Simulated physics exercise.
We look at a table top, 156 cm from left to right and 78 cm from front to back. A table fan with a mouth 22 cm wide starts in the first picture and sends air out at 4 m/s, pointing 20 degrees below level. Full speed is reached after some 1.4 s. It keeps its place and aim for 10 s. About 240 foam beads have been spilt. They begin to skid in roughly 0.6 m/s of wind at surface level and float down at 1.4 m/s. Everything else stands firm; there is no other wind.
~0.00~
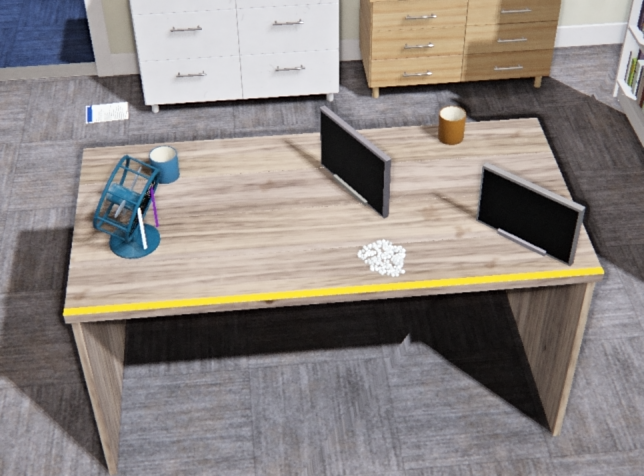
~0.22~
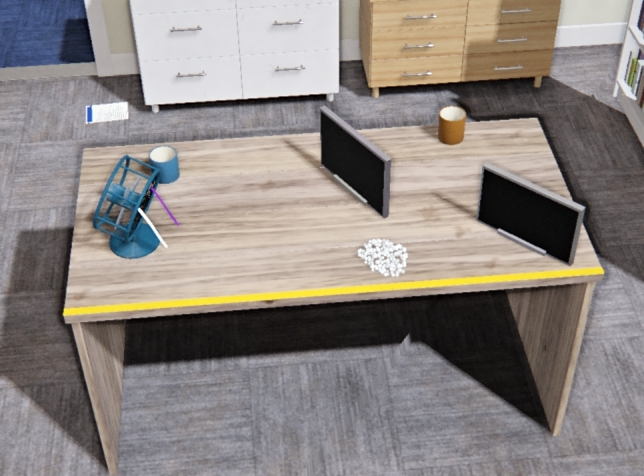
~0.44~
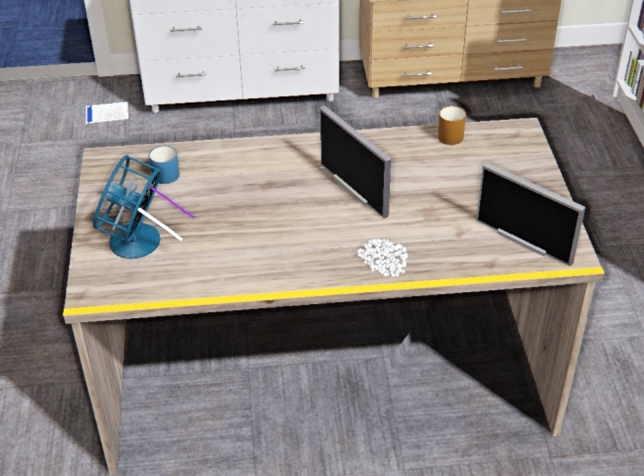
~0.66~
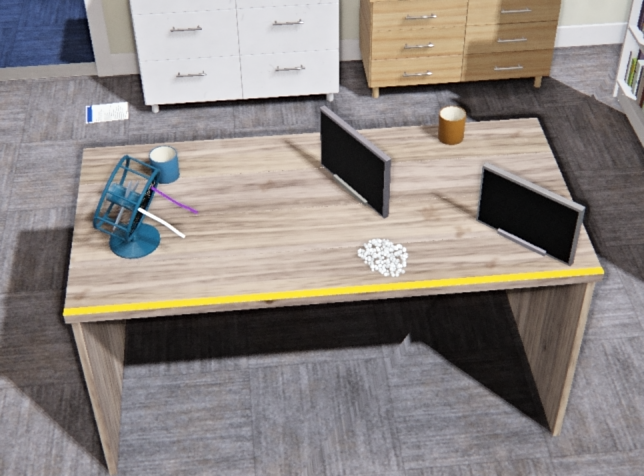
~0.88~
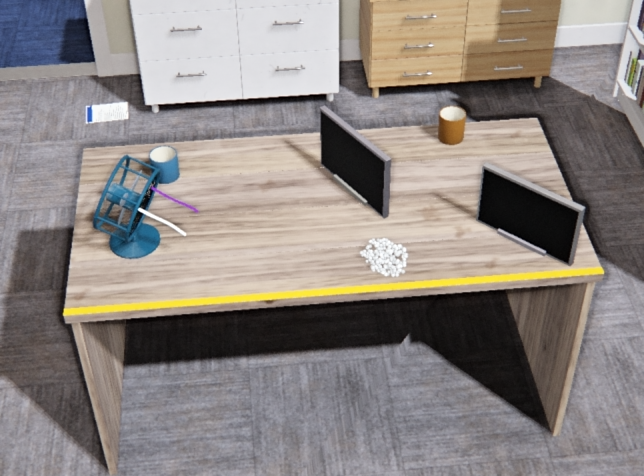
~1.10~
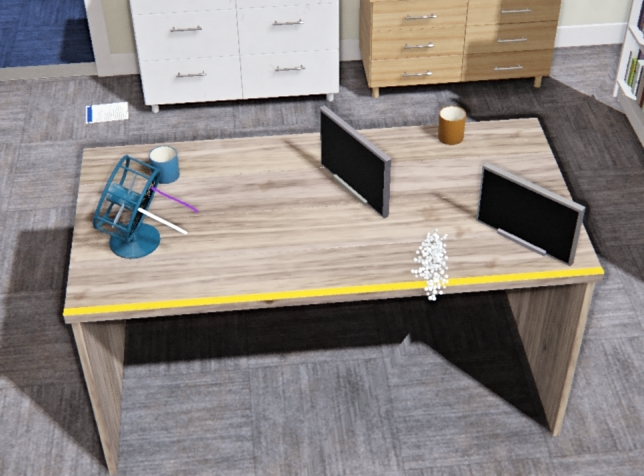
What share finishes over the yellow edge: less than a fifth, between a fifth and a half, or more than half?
Of the foam beads, over half end over the yellow edge.
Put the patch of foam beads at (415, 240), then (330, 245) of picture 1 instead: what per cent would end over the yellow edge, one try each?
In turn about 50 %, 60 %.
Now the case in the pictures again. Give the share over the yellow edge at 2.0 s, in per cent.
Near 90 %.
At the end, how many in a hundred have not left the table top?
About 1 %.
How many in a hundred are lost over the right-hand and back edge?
About 1 % right-hand, 0 % back.
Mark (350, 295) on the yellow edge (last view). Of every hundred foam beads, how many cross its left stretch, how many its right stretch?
Some 0 % left, 100 % right.
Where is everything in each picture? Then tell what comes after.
In the first picture, the middle of the foam beads is near (385, 258), none has stirred yet and the mouth of the table fan is at (127, 199).
In the second picture, the middle of the foam beads is near (388, 257), none has stirred yet and the yellow edge is centred on (338, 294).
In the third picture, the middle of the foam beads is near (388, 257), none has stirred yet, the top of a laptop is at (354, 132) and the top of a laptop is at (533, 185).
In the fourth picture, the middle of the foam beads is near (388, 257) and none has stirred yet.
In the fifth picture, the middle of the foam beads is near (388, 257) and about 1 % have left their places.
In the sixth picture, the middle of the foam beads is near (434, 263), the farthest in sight from the table fan is at (447, 282) and all have left their places.
After 2.0 s, 94 % are over the yellow edge; 91 % have settled or left.
After 3.2 s, 98 % are over the yellow edge; 97 % have settled or left.
After 5.5 s, 98 % are over the yellow edge; 99 % have settled or left.
After 10.0 s, at the end, 98 % are over the yellow edge.
